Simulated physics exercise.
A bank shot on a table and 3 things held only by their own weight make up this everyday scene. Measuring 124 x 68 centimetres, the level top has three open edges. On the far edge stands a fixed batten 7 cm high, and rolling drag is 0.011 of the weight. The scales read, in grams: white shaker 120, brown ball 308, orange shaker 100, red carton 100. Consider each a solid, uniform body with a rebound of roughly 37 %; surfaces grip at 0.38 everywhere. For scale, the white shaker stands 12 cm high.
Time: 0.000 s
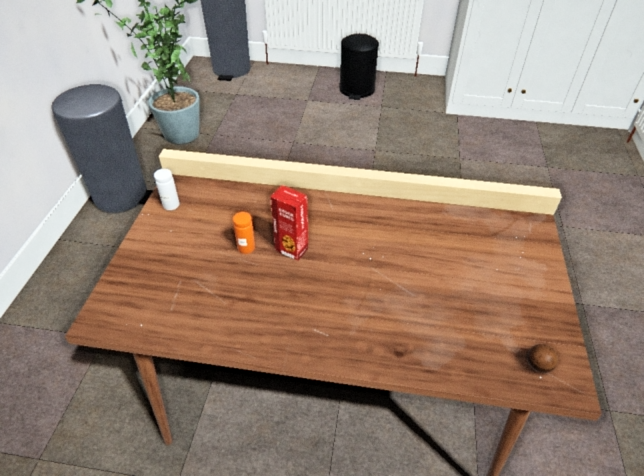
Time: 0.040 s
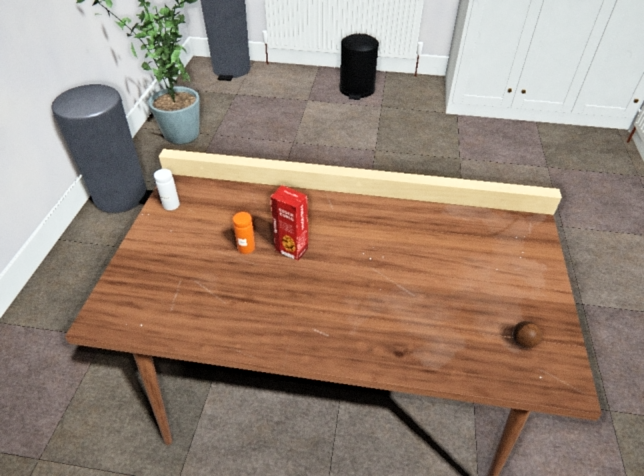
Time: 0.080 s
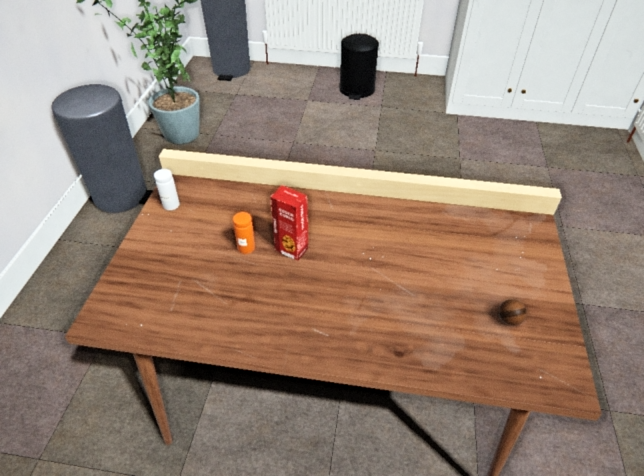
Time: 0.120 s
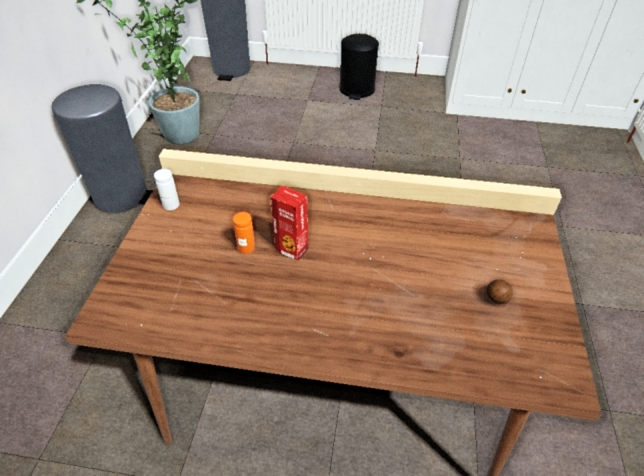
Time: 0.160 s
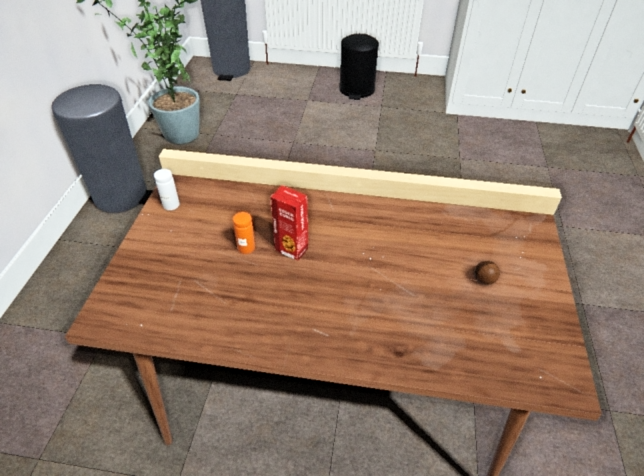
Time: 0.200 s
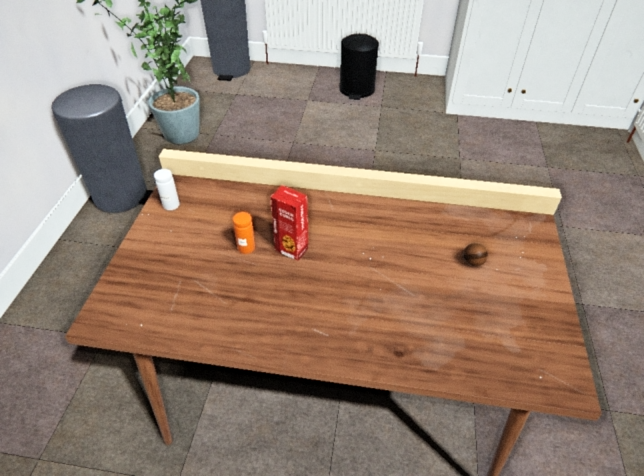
To begin with, a brown ball sits near the front right corner of a wooden table, with a red carton, an orange shaker and a white shaker farther left. The ball then rolls steadily away from the front edge, drifting slightly left toward the pale strip, while the other items stay still.
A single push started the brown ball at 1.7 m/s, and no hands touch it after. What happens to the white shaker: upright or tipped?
Looks like it makes it through.
After 0.40 s, brown ball near (431, 207).
After 1.00 s, brown ball near (332, 237).
After 1.90 s, brown ball near (277, 274); red carton slid 5 cm.
At rest (3.5 s), not toppled but over 4 cm from the start, red carton; the other 2 in place, give or take 4 cm. Seen from the same camera at the end, white shaker near (167, 190).
